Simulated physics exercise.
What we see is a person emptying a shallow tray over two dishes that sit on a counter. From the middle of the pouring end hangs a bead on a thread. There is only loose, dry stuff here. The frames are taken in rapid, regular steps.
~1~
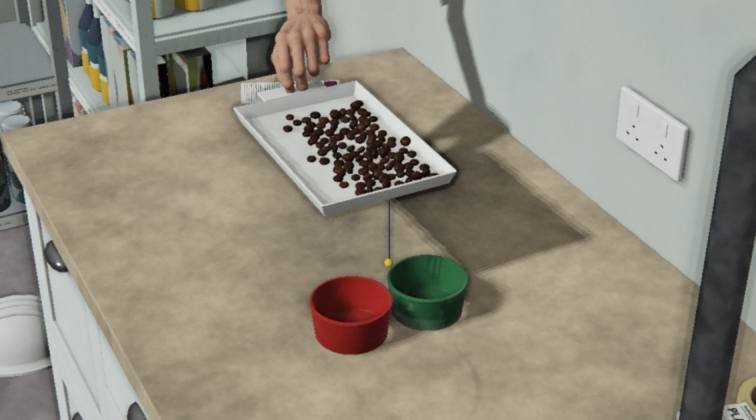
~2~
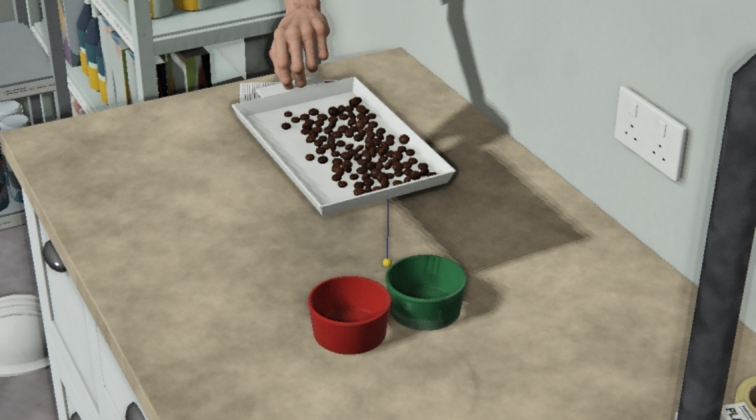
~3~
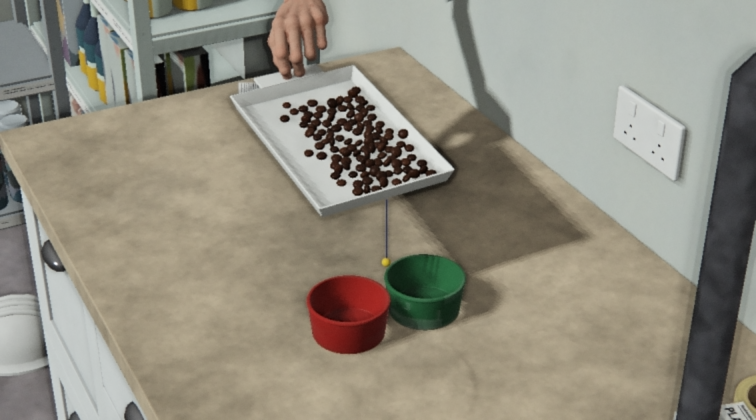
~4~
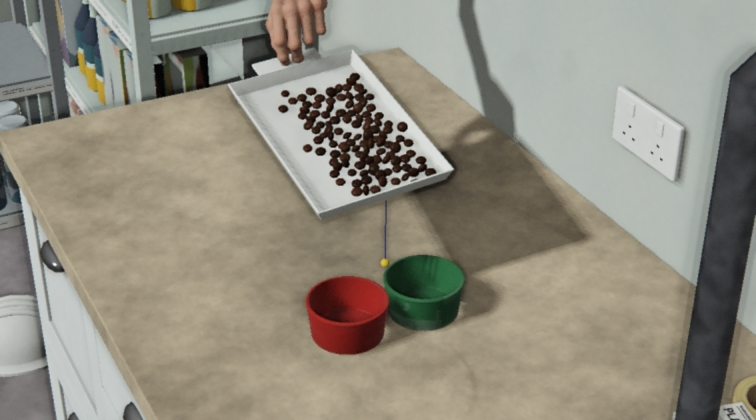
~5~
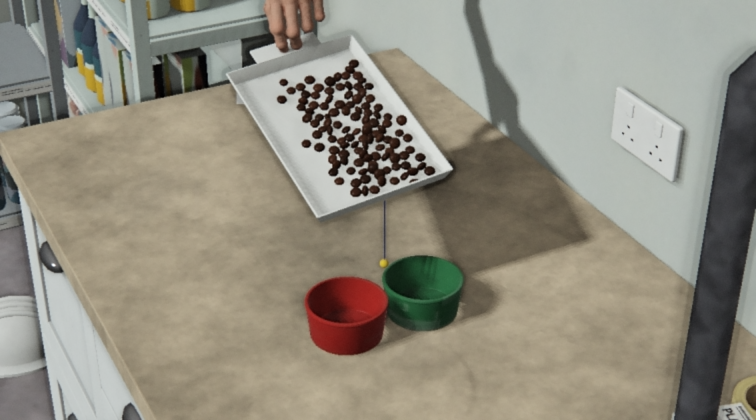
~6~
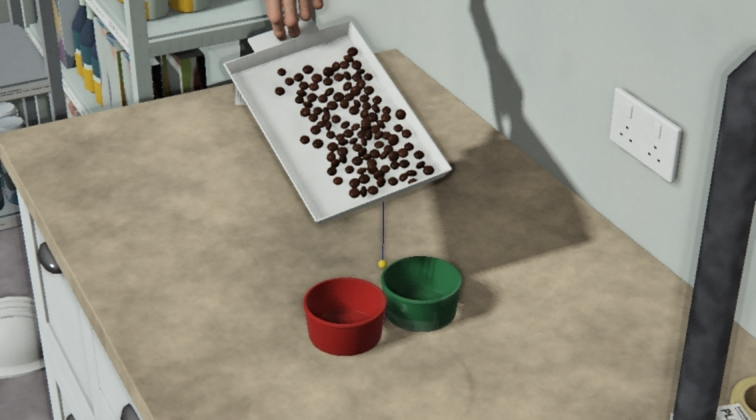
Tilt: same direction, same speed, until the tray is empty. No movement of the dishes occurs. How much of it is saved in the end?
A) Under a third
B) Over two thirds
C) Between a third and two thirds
B.
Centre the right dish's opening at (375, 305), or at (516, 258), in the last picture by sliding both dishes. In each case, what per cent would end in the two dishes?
About 70 and 0 per cent.
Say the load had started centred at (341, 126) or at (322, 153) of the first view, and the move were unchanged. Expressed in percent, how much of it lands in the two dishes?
It would be 60 in a hundred, and then 80 in a hundred.
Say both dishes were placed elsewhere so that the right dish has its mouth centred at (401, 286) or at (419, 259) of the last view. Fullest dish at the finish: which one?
Placement one gives the one at left, placement two gives the one at left.
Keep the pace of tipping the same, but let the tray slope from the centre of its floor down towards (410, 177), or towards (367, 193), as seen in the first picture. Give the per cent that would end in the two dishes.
You'd get 60 per cent the first time and 80 per cent the second time.
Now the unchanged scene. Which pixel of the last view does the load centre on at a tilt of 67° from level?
The load is centred around (344, 206).
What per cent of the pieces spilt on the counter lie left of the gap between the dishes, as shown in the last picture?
Estimate: About 90 in every hundred.
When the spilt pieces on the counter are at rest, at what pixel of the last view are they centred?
Middle in the last view: Roughly (308, 396).
Shortly afterwards, tray tipped steeply; the bulk on the tray; only a few in the left dish; near a quarter in the air.
Next, tray tipped past a quarter turn; the bulk in the left dish; only a few in the right dish; near a quarter outside both; only a few in the air.
Some moments later, tray tipped past a quarter turn; the bulk in the left dish; only a few in the right dish; near a quarter outside both.
In the end, tray tipped past a quarter turn; the bulk in the left dish; only a few in the right dish; near a quarter outside both.
